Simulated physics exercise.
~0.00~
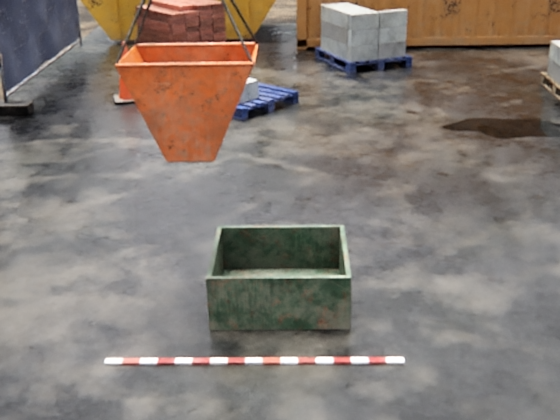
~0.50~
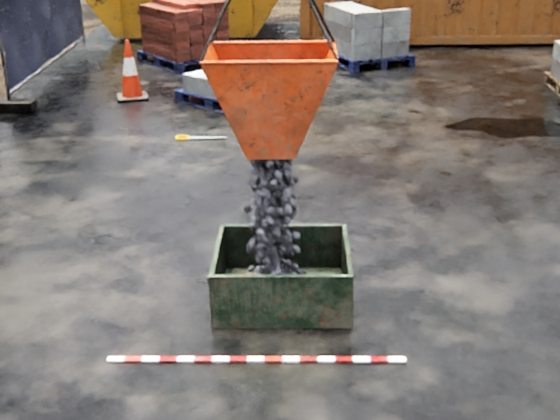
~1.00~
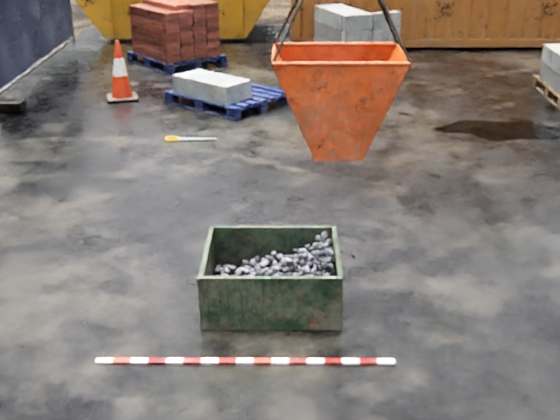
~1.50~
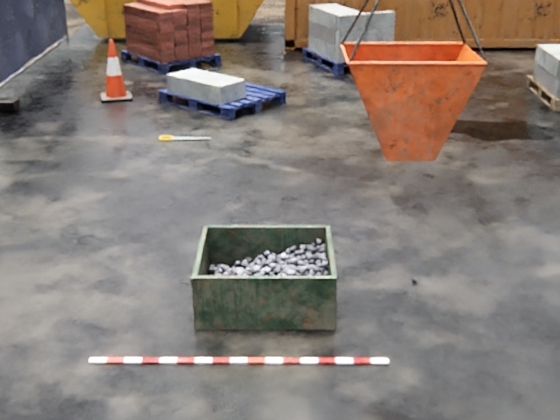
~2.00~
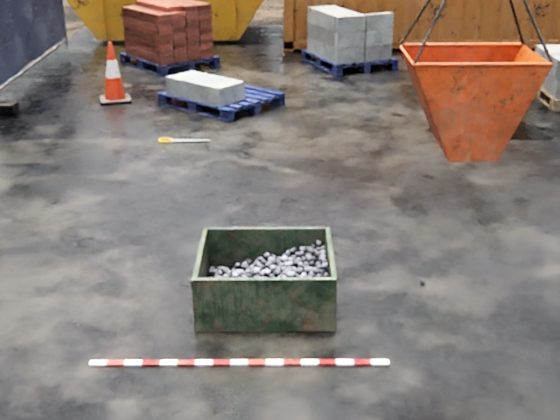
On a stained concrete floor, an orange skip moving right drops grey stones into a green bin.
